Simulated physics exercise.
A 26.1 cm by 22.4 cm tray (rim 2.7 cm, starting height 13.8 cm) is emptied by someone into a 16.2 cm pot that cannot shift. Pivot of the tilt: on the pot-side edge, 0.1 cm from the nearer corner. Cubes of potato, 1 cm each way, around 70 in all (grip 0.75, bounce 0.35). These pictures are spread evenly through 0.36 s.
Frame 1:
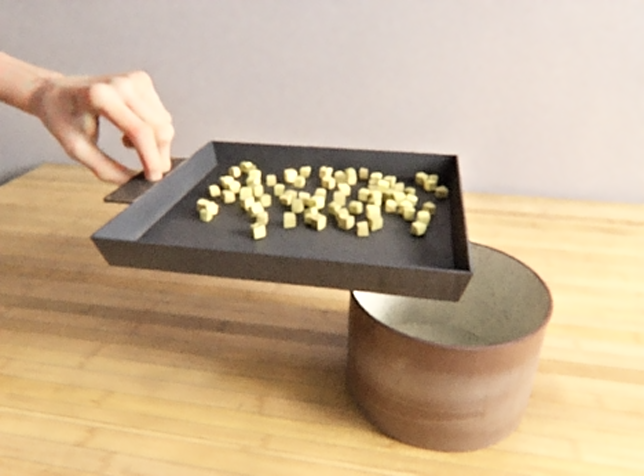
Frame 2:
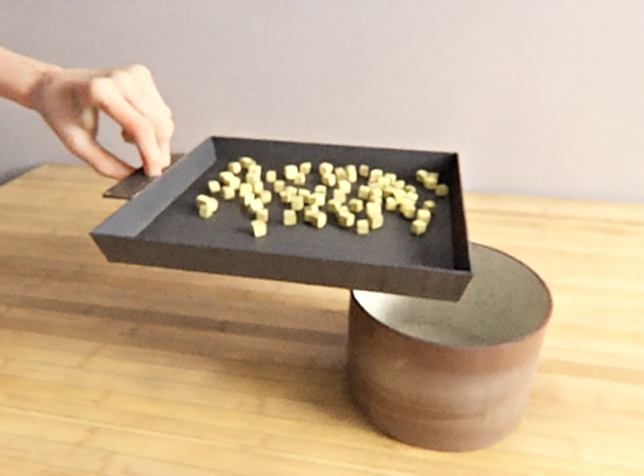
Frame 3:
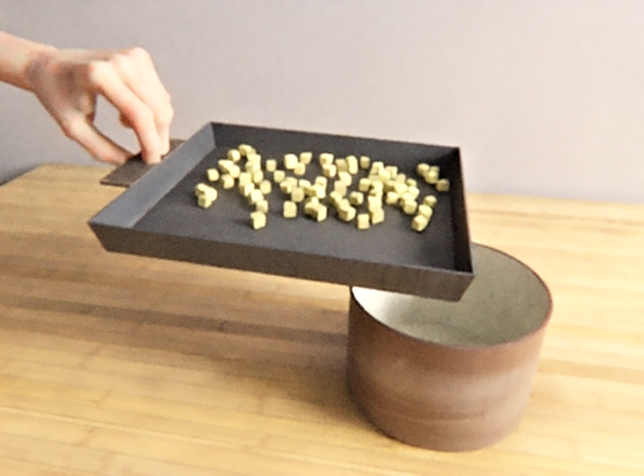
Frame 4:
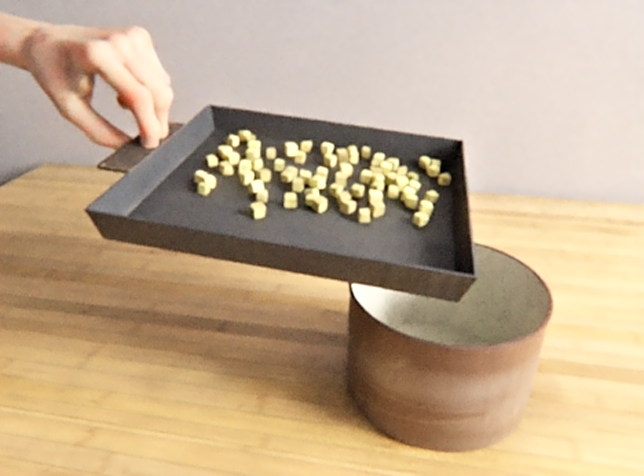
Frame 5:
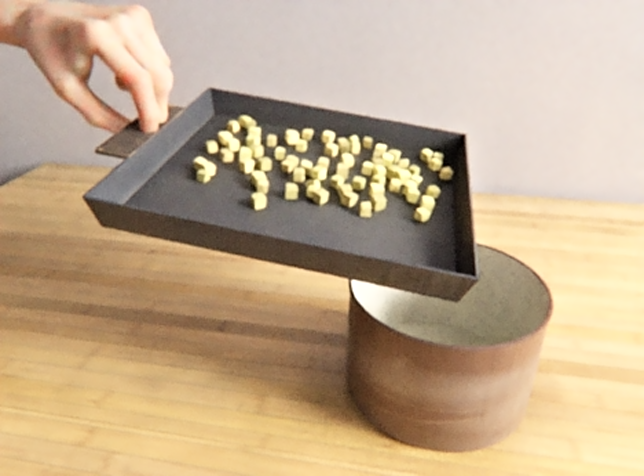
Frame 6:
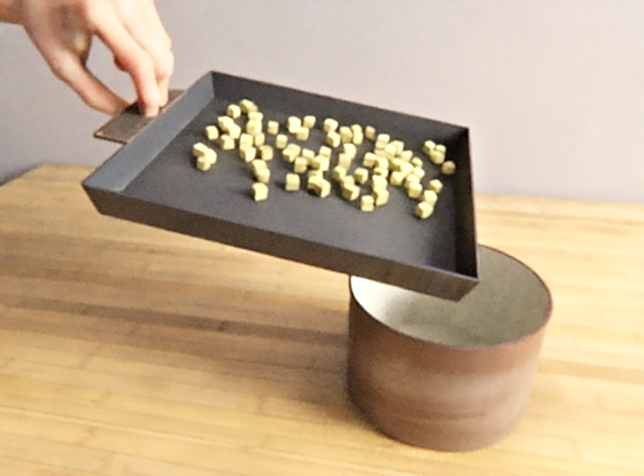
To begin with, a hand at the left holds a dark, nearly level tray scattered with small pale yellow-green cubes, its right end above a brown pot on a wooden table. The hand then steadily raises the left side, tilting the tray down toward the right, while the cubes stay spread across it.
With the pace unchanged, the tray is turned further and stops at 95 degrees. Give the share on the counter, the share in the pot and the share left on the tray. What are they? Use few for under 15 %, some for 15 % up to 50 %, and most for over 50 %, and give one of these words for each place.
Counter: Most, pot: Few, left on the tray: Few.
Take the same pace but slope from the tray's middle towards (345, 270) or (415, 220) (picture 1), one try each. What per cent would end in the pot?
First try: About 0 percent; second try: About 15 percent.
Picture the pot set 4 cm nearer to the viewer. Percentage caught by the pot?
My estimate: Some 70 per cent.
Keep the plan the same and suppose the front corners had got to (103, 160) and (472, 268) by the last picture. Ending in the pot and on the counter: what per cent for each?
That works out as pot 30 and counter 70.
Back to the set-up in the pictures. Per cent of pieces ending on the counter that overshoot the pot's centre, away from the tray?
Around 90 per cent, give or take.
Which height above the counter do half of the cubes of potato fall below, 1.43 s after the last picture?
About 18 cm.
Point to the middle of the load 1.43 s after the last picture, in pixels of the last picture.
Near pixel (499, 258).
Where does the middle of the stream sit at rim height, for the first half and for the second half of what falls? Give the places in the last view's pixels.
Near (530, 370) at first, near (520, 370) afterwards.
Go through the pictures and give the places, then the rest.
In the first frame, tray tilt 0 degrees, front corners at (102, 234) and (462, 267); middle of the pieces at (321, 195); pot at (447, 283).
In the second frame, tray tilt 1 degrees, front corners at (102, 230) and (463, 268); middle of the pieces at (321, 192).
In the third frame, tray tilt 4 degrees, front corners at (100, 219) and (465, 268), lowest corner right front; middle of the pieces at (321, 184).
In the fourth frame, tray tilt 7 degrees, front corners at (98, 206) and (467, 270), lowest corner right front; middle of the pieces at (322, 174).
In the fifth frame, tray tilt 10 degrees, front corners at (96, 194) and (468, 271), lowest corner right front; middle of the pieces at (323, 164).
In the sixth frame, tray tilt 13 degrees, front corners at (94, 181) and (470, 272), lowest corner right front; middle of the pieces at (325, 154); pot at (447, 283).
Then, 0.85 s after the last picture, tilt 51 degrees; the tray holds 90 %, the pot 0 %.
Then, 1.43 s after the last picture, tilt 77 degrees; the tray holds 75 %, the pot 0 %.
Then, 2.05 s after the last picture, tilt 95 degrees; the tray holds 20 %, the pot 0 %.
In the end, counter 100 %, pot 0 %, tray 0 %.
